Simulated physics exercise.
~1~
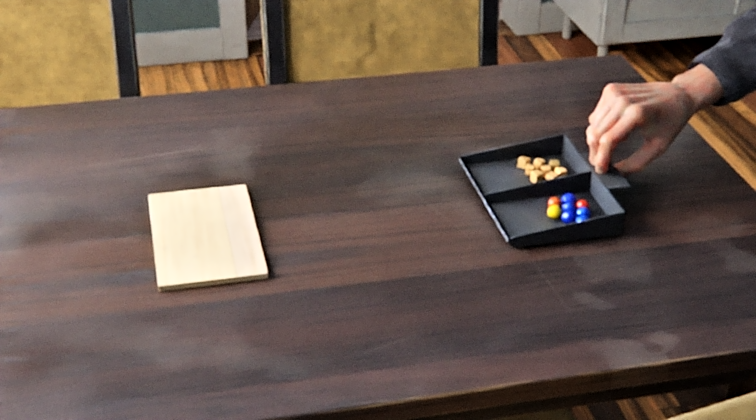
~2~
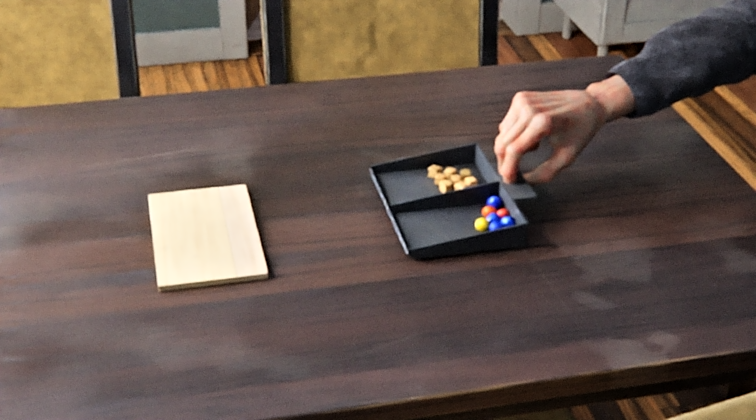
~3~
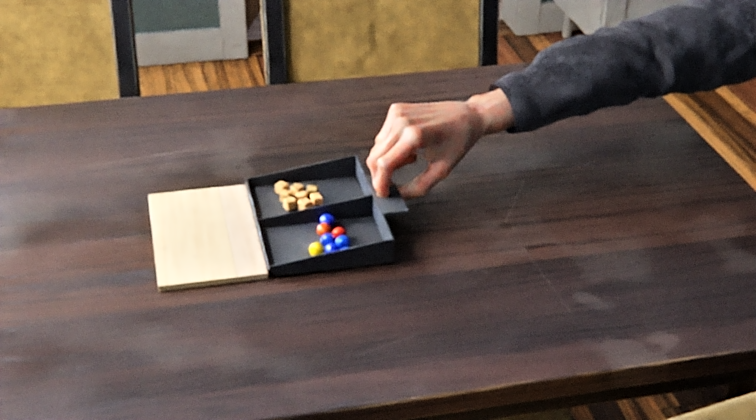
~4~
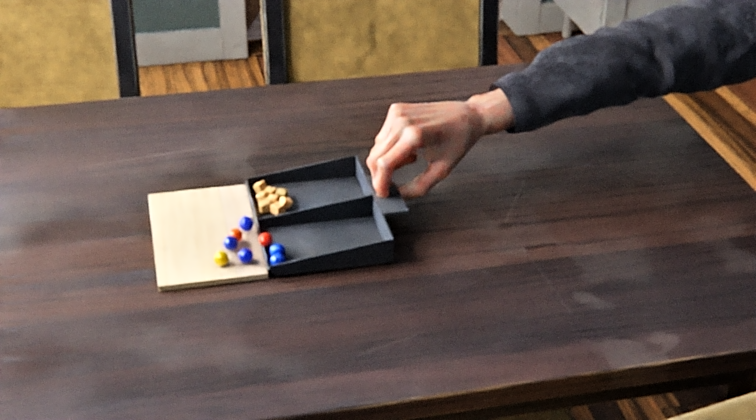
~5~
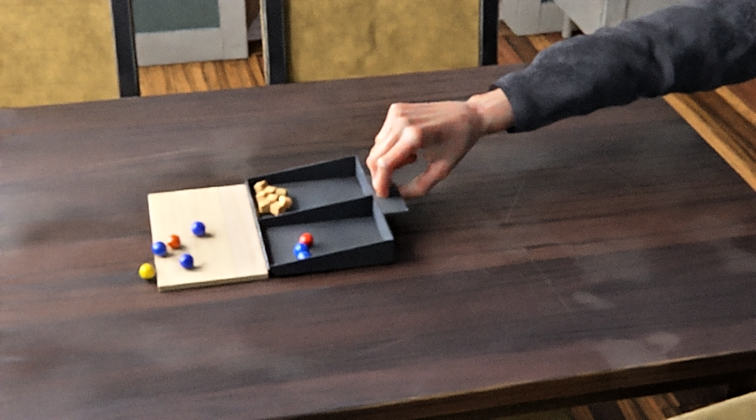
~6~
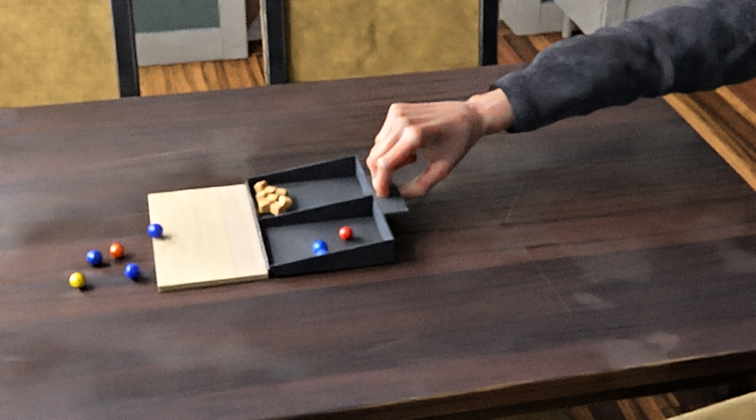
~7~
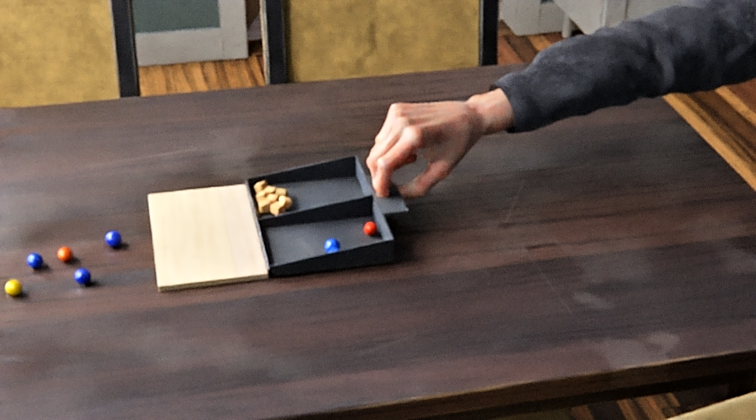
Hand sliding a black divided tray left into a pale board, coloured balls rolling out across it, tan pieces staying inside.
